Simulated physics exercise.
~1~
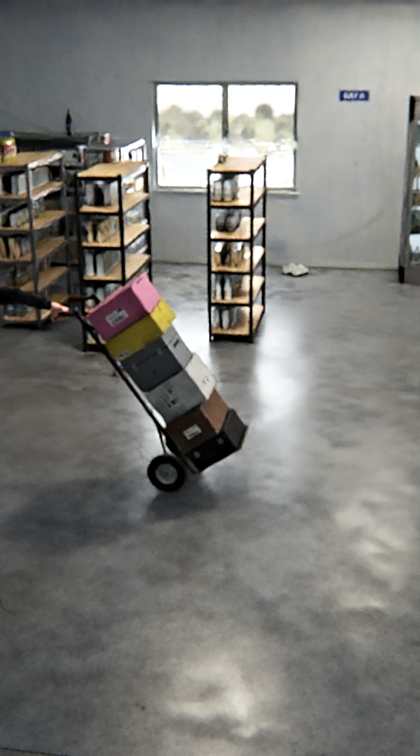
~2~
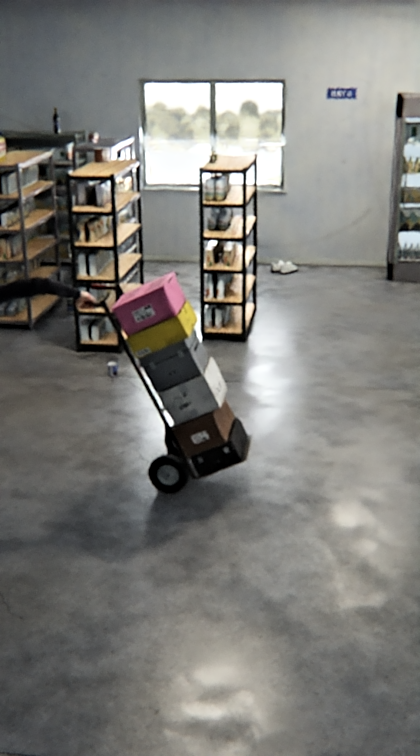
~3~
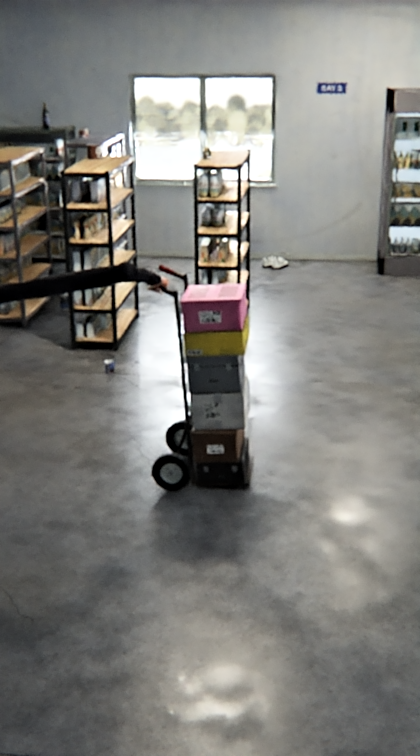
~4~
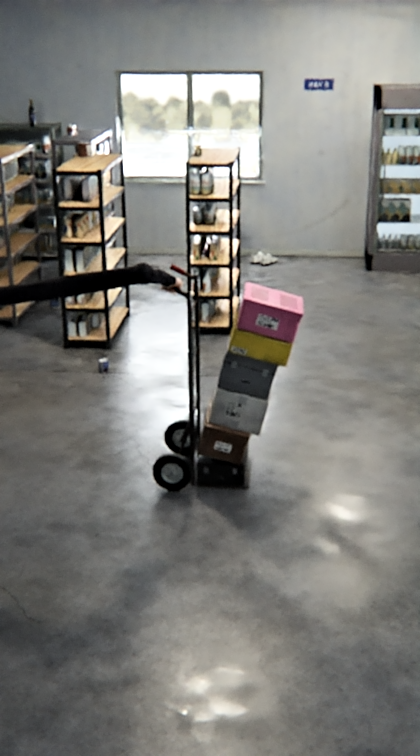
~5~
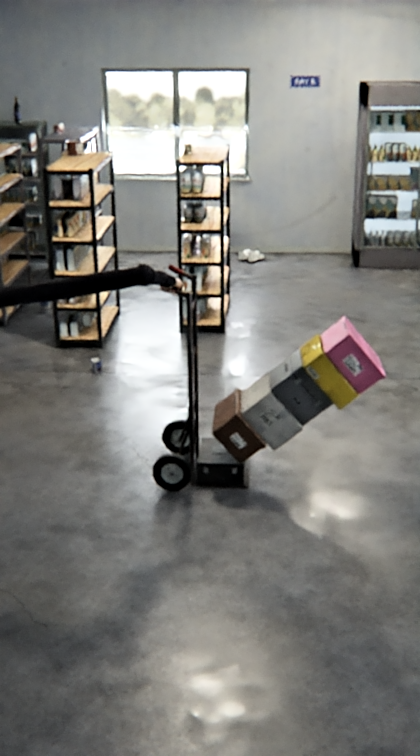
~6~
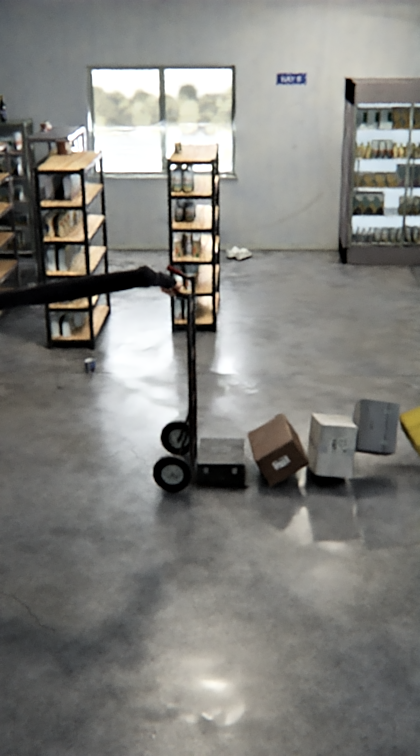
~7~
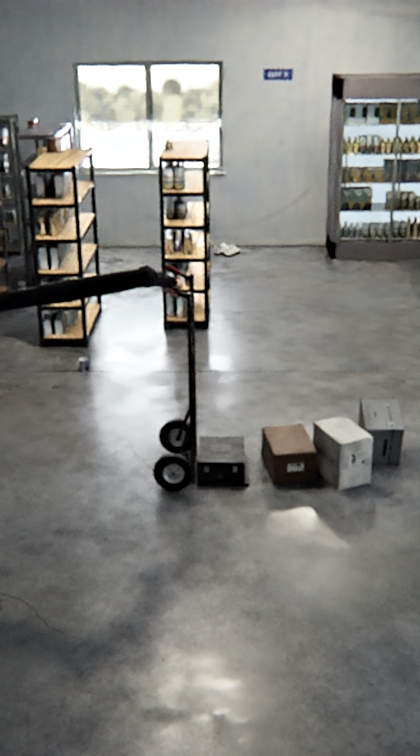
To begin with, an arm from the left holds a two-wheeled hand truck tilted back, with a pink tote, a yellow box, a grey toolbox, a white box, a brown tote and a black toolbox stacked on it. The arm tips the truck forward until it stands upright on the floor. The truck stops, but the boxes above the black toolbox lean to the right and topple together. They spread apart as they drop, the pink and yellow ones leaving view on the right. Finally, the brown, white and grey ones lie tipped over on the floor, while the black toolbox stays on the upright truck.
